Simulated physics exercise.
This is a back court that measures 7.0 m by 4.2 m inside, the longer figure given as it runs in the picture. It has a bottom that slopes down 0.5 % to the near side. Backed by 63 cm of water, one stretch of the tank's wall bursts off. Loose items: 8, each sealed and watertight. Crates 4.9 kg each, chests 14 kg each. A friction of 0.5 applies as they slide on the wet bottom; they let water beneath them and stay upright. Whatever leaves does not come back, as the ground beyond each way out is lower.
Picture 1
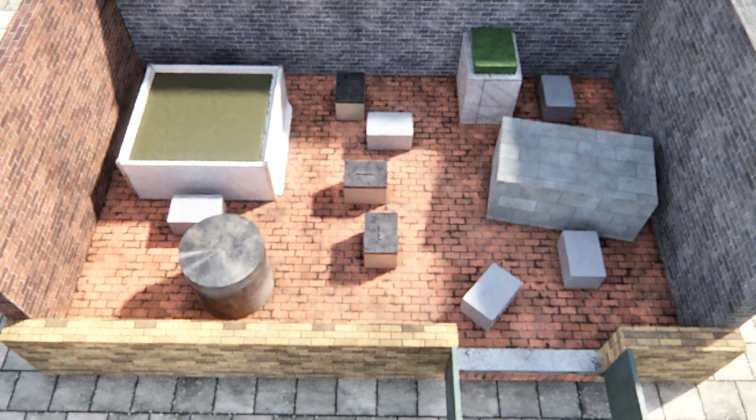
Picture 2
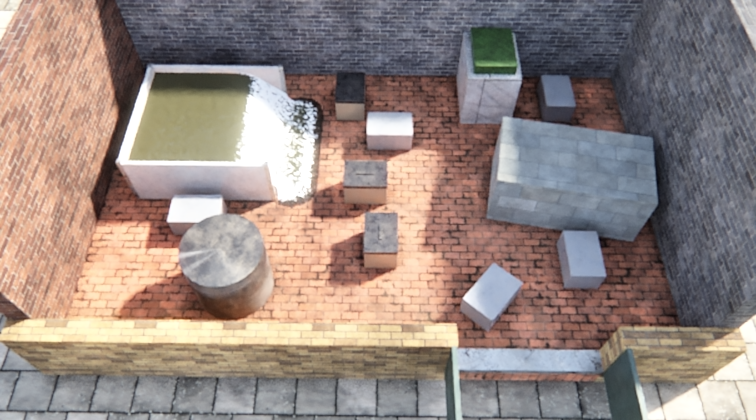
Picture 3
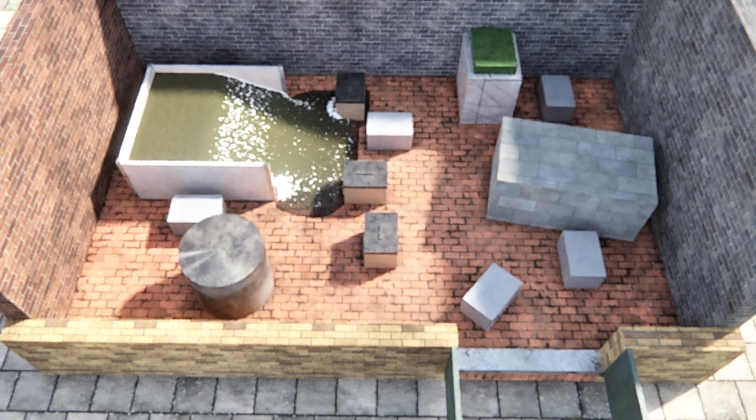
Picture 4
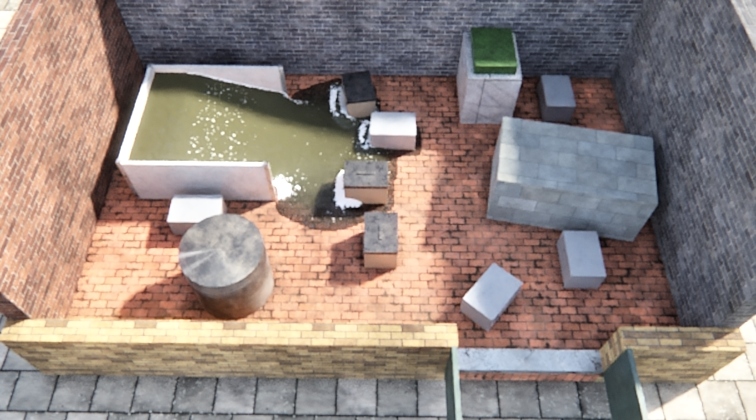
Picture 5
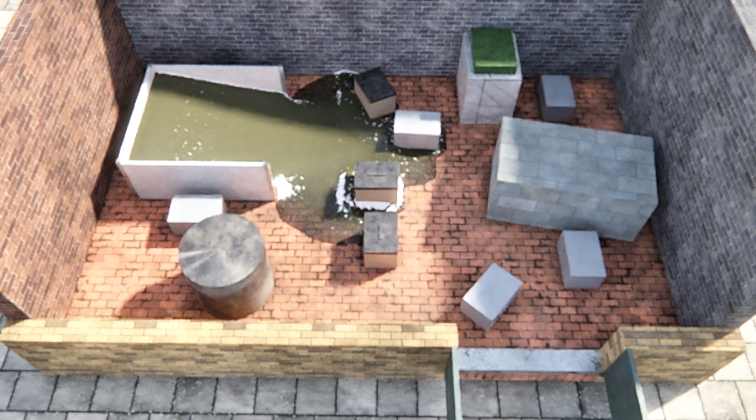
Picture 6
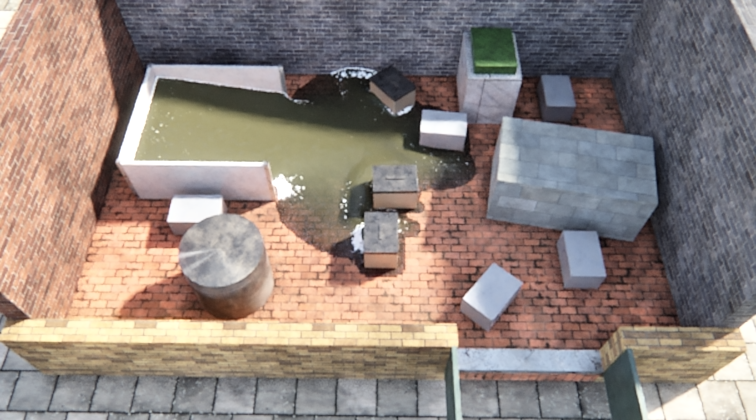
The clip opens on a brick-walled court with scattered boxes and a white-walled tank of murky green water at left. The tank's right side gives way and foaming water pours across the red paving, then spreads around the nearest boxes, pushing three of them a short way rightward.
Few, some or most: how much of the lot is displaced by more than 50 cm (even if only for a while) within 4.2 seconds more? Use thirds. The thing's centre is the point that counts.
Share: Two thirds or above.
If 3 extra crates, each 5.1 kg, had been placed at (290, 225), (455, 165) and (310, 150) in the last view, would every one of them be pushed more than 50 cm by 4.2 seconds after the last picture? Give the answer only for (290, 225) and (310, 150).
In the order asked they come out inside the limit, beyond the limit.
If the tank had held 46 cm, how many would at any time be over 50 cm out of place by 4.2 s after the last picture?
Count: 6.
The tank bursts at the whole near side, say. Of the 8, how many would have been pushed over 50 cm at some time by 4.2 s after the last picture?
Then the count would be 4.
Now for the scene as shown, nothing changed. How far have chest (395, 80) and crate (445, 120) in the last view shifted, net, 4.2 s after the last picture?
In turn: 30 cm, 300 cm.
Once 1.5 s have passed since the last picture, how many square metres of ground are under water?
Roughly 18 m2.
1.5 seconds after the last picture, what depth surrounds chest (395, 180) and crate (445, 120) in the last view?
Around 11 cm and 8 cm.
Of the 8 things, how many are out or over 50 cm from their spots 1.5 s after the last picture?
I count 6.
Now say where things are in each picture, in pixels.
In the first frame, a crate at (390, 123), on the bottom; a chest at (350, 86) rests on the ground; 2.6 m2 under water; 0 of 8 have shifted.
In the second frame, a crate at (390, 123), on the bottom; a chest at (350, 86) rests on the ground; 3.5 m2 under water; 0 of 8 have shifted.
In the third frame, a crate at (390, 123) rests on the ground; a chest at (350, 86) rests on the ground; water covers 4.5 m2; 0 of 8 have shifted.
In the fourth frame, a crate at (393, 123), on the bottom, 5 cm from its start; a chest at (358, 86), on the bottom, 11 cm from its start; 5.4 m2 under water; 1 of 8 have shifted.
In the fifth frame, a crate at (417, 122), on the bottom, 37 cm from its start; a chest at (375, 84) rests on the ground, 34 cm from its start; 6.8 m2 under water; 3 of 8 have shifted.
In the sixth frame, a crate at (444, 122), on the bottom, 72 cm from its start; a chest at (393, 82), on the bottom, 60 cm from its start; 8.2 m2 under water; 3 of 8 have shifted.
Then, 0.4 s after the last picture 3 of 8 are over 50 cm from their spots; 0 afloat.
Then, 1.5 s after the last picture 6 of 8 are over 50 cm from their spots; 4 afloat.
Then, 2.8 s after the last picture 6 of 8 are over 50 cm from their spots; 3 afloat.
Then, 4.2 s after the last picture 4 of 8 are over 50 cm from their spots, and 7 have been at some point; 4 afloat.
